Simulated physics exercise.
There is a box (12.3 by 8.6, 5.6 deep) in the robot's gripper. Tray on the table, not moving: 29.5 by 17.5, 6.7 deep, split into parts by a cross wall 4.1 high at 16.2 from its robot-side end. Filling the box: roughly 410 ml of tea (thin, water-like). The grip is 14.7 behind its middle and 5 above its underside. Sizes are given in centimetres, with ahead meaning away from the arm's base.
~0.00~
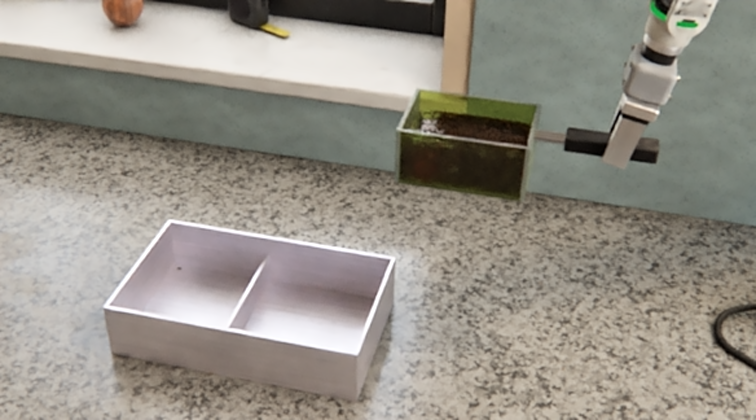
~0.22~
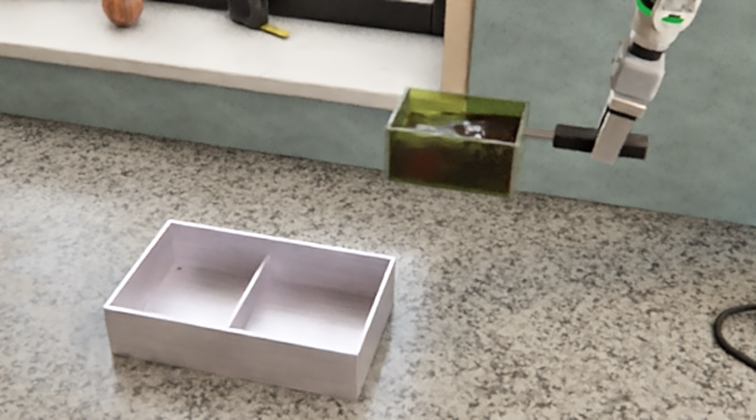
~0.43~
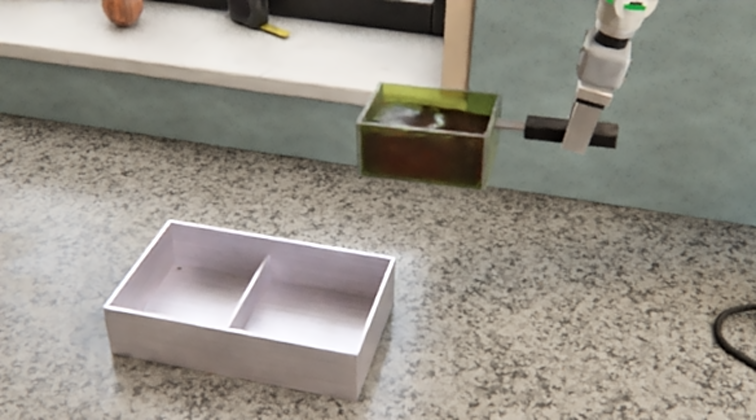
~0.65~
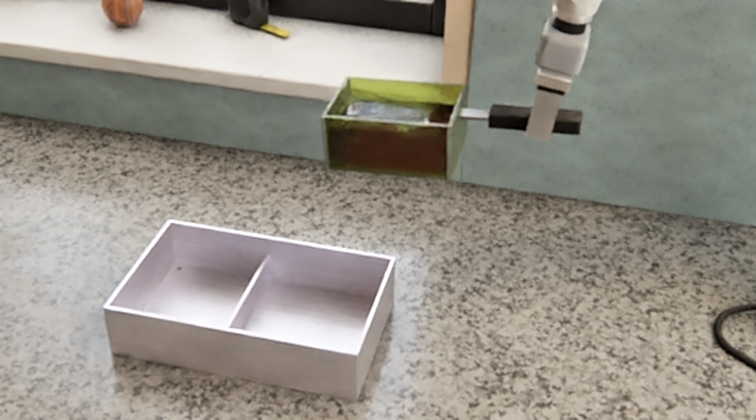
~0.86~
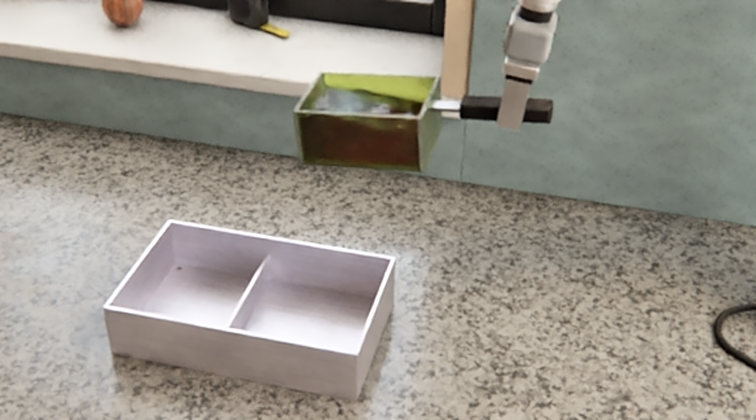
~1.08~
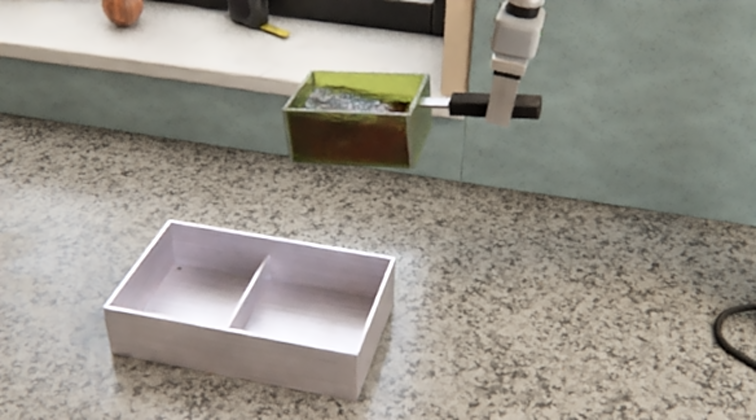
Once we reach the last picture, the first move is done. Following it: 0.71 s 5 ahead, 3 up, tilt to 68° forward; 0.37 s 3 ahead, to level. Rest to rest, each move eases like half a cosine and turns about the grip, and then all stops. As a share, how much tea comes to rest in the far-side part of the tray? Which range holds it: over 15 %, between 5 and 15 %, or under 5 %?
It lies between 5 and 15 %.
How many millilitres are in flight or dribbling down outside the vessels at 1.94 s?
Roughly 25 ml at that time.
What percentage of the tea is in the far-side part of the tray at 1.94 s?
It works out to roughly 2 percent.
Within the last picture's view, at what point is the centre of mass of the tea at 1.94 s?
Somewhere close to (311, 273), I'd say.
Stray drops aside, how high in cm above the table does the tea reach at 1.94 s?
Max height: Near 34 cm above the table.
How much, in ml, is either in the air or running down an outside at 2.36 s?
Some 35 ml at that time.
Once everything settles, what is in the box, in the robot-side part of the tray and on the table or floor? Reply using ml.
Roughly 100, 240, 40 ml.
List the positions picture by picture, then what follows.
In the first picture, box floor at (467, 165), level; upper third of the tea around (469, 137), from x 400 to 530, top at y 110; 410 ml in the box.
In the second picture, box floor at (456, 162), level; upper third of the tea around (471, 135), from x 390 to 520, top at y 110.
In the third picture, box floor at (430, 156), tilted 2° forward; upper third of the tea around (427, 127), from x 365 to 495, top at y 100.
In the fourth picture, box floor at (398, 148), tilted 4° forward; upper third of the tea around (399, 120), from x 330 to 460, top at y 95.
In the fifth picture, box floor at (372, 142), tilted 5° forward; upper third of the tea around (360, 112), from x 305 to 435, top at y 85.
In the sixth picture, box floor at (362, 140), tilted 6° forward; upper third of the tea around (354, 110), from x 290 to 425, top at y 85; 410 ml in the box.
By 1.51 s, tilted 47° forward, liquid up to 25 above the table; 330 ml in the box, 5 ml in the robot-side part, 75 ml in the air or running down outside.
By 1.94 s, tilted 43° forward, liquid up to 63 above the table; 240 ml in the robot-side part, 135 ml in the box, 5 ml in the far-side part, 25 ml in the air or running down outside.
By 2.36 s, level, liquid up to 73 above the table; 235 ml in the robot-side part, 100 ml in the box, 25 ml on the table or floor, 10 ml in the far-side part, 35 ml in the air or running down outside.
By 3.16 s, level, liquid up to 35 above the table; 235 ml in the robot-side part, 100 ml in the box, 40 ml on the table or floor, 35 ml in the far-side part.
Final state, 235 ml in the robot-side part, 100 ml in the box, 40 ml on the table or floor, 35 ml in the far-side part. That is 8 % in the far-side part of the tray.
